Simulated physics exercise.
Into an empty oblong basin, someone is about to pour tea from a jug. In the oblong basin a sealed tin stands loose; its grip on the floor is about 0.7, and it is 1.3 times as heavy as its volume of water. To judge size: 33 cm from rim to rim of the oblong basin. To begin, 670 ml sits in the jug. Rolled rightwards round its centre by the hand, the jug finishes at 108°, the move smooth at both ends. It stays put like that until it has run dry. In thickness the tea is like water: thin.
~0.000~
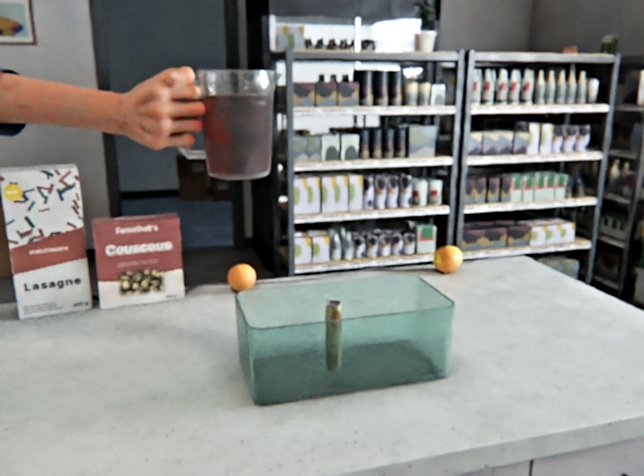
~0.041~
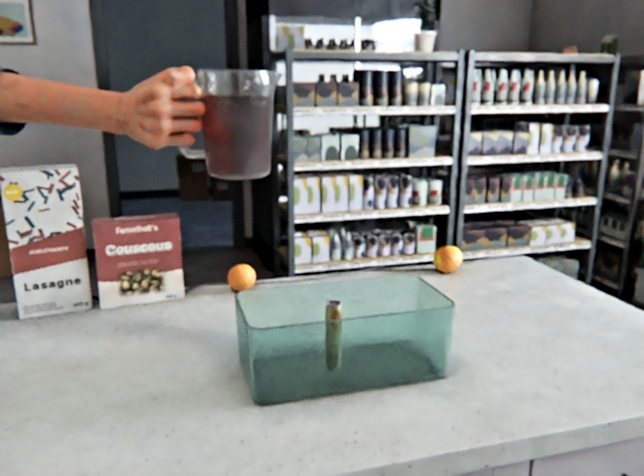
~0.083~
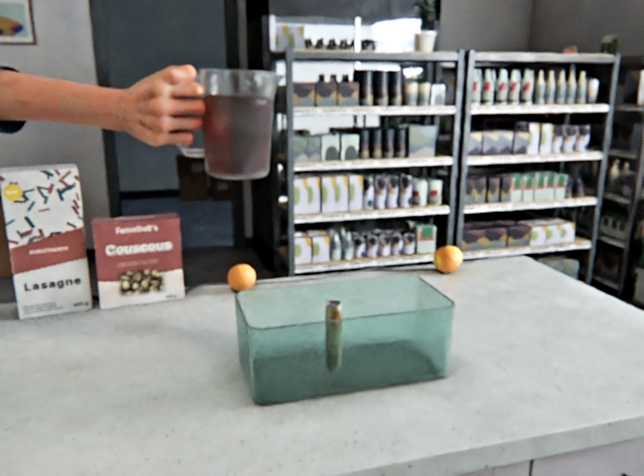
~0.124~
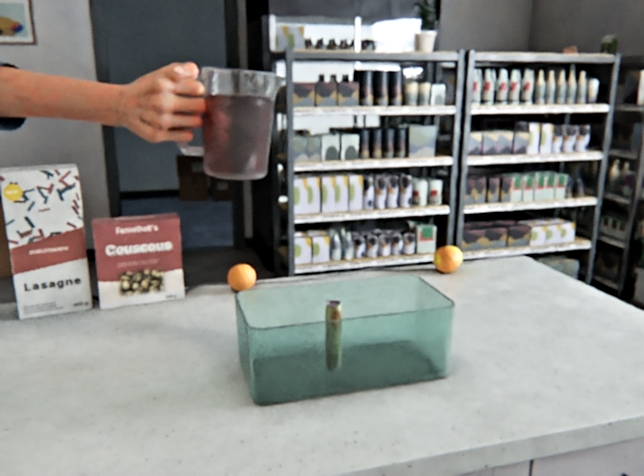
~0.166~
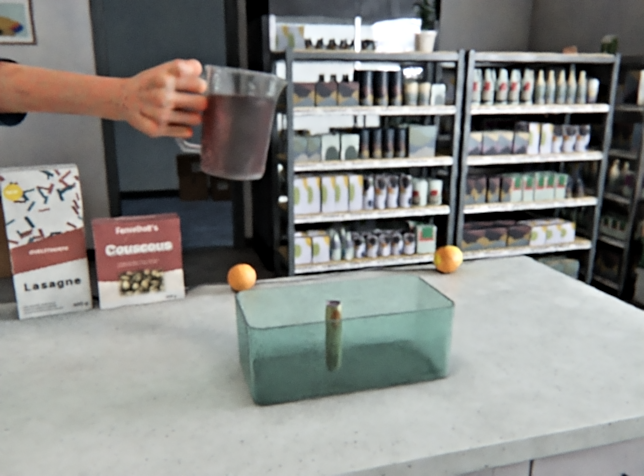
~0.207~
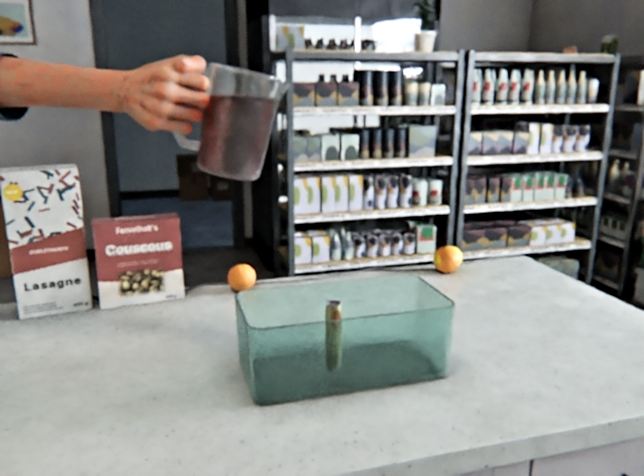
A hand holds a glass jug of dark tea above and to the left of an empty, greenish oblong basin on a counter, then slowly tilts it slightly rightwards, while the tin and two oranges stay still.
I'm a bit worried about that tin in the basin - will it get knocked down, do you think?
It does not tip.
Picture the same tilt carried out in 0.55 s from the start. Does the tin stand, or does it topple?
In that case the tin does not tip.
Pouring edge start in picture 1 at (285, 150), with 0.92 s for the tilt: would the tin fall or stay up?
Then it goes over.
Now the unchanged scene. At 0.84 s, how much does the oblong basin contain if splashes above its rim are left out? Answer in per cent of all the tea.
I'd put it at roughly 28 per cent.
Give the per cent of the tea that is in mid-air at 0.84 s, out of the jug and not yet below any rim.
About 40 % of the total.
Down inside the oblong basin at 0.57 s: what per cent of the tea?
Near 0 in a hundred.
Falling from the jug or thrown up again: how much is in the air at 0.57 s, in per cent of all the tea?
14 per cent.
After 0.57 s the tilt is 74° and 87 per cent is still to pour; the tin stands where it began.
After 0.84 s the tilt is 106° and 32 per cent is still to pour; the tin stands where it began.
After 1.12 s the tilt is 108° and 2 per cent is still to pour; the tin stands where it began.
After 1.42 s the tilt is 108° and 0 per cent is still to pour; the tin stands where it began.
In the end the tin stands where it began.
